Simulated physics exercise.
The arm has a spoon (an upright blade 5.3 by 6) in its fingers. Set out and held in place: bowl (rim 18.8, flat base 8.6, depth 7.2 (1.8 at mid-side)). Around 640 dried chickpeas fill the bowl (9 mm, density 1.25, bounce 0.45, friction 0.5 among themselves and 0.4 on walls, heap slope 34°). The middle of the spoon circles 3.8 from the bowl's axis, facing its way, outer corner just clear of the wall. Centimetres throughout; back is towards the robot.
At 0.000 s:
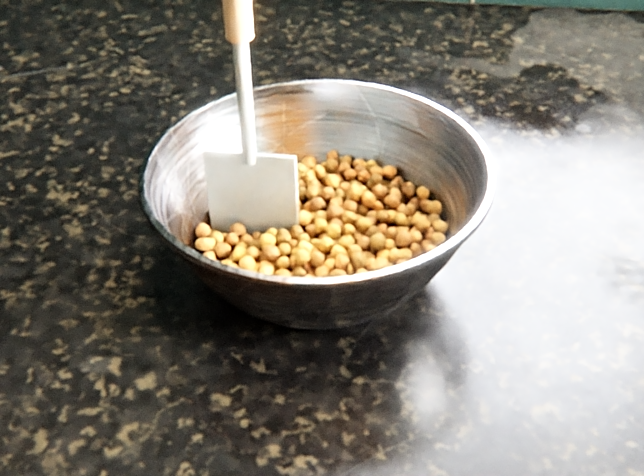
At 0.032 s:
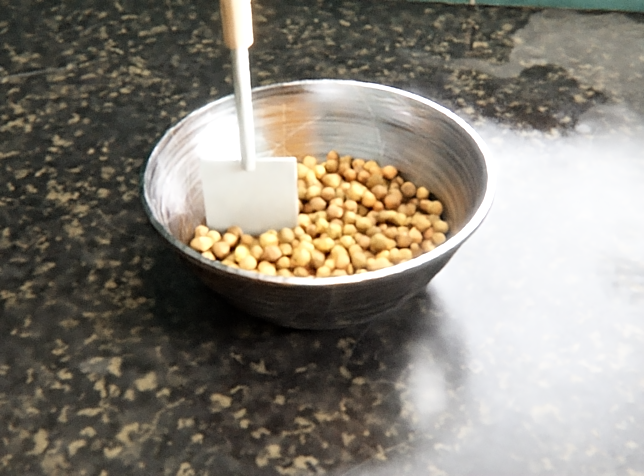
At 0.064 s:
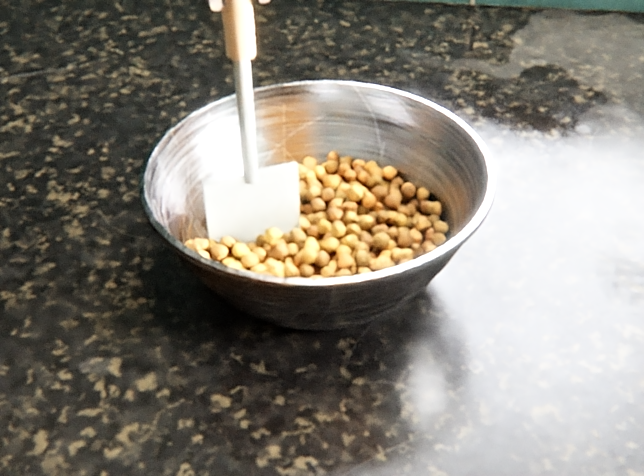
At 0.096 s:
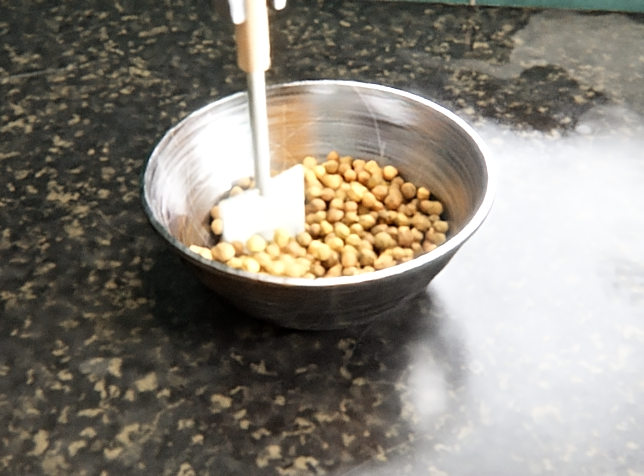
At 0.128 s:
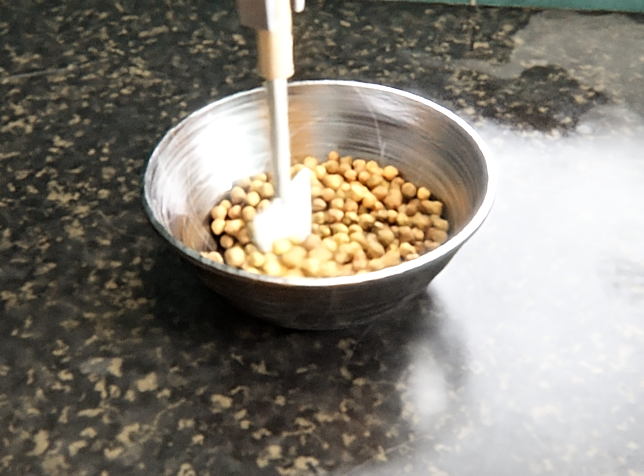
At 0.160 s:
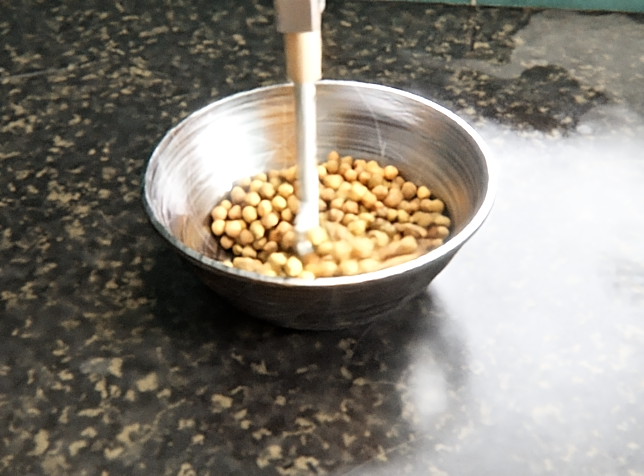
The clip opens on a metal bowl of dried chickpeas on a dark speckled surface, a flat pale blade on a wooden-handled tool standing at the left inside it. The gripped tool sweeps toward the viewer and rightward through the chickpeas, turning until its blade is nearly edge-on near the front.
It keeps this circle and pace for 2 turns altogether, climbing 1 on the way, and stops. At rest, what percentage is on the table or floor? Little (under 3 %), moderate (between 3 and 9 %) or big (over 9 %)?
Share on the table or floor: Moderate (between 3 and 9 %).
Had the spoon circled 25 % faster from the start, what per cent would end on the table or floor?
In that case some 15 per cent.
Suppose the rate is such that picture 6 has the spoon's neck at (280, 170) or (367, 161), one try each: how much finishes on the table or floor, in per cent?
Some 0 and 25 per cent.
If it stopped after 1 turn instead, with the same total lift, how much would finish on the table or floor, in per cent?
In that case some 5 per cent.
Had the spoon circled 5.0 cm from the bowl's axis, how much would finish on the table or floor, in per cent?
Then about 0 per cent.
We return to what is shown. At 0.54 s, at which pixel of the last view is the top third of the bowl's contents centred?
At about (229, 184).
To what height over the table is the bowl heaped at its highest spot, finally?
Roughly 6.5 cm.
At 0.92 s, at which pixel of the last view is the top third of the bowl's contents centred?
Around (379, 172).
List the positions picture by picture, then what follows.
The spoon neck at (247, 131), 0° round; upper third of the load around (331, 233), from x 200 to 440, top at y 155; 640 in the bowl, in the first frame.
The spoon neck at (246, 136), 8° round; upper third of the load around (331, 235), from x 200 to 440, top at y 160, in the second frame.
The spoon neck at (248, 149), 28° round; upper third of the load around (328, 244), from x 190 to 440, top at y 160, in the third frame.
The spoon neck at (260, 161), 49° round; upper third of the load around (325, 252), from x 195 to 440, top at y 160, in the fourth frame.
The spoon neck at (281, 170), 70° round; upper third of the load around (331, 259), from x 205 to 440, top at y 160, in the fifth frame.
The spoon neck at (306, 174), 91° round; upper third of the load around (348, 254), from x 220 to 440, top at y 160; 640 in the bowl, in the sixth frame.
After 0.54 s, 337° round, highest piece 9 above the table; 616 in the bowl, 21 on the table or floor, 3 in flight or on the tool.
After 0.92 s, 224° round, highest piece 9 above the table; 608 in the bowl, 30 on the table or floor, 2 in flight or on the tool.
After 1.31 s, 0° round, highest piece 6 above the table; 606 in the bowl, 34 on the table or floor.
After 2.01 s, 0° round, highest piece 6 above the table; 606 in the bowl, 34 on the table or floor.
In the end, 606 in the bowl, 34 on the table or floor. That is 5 % on the table or floor.
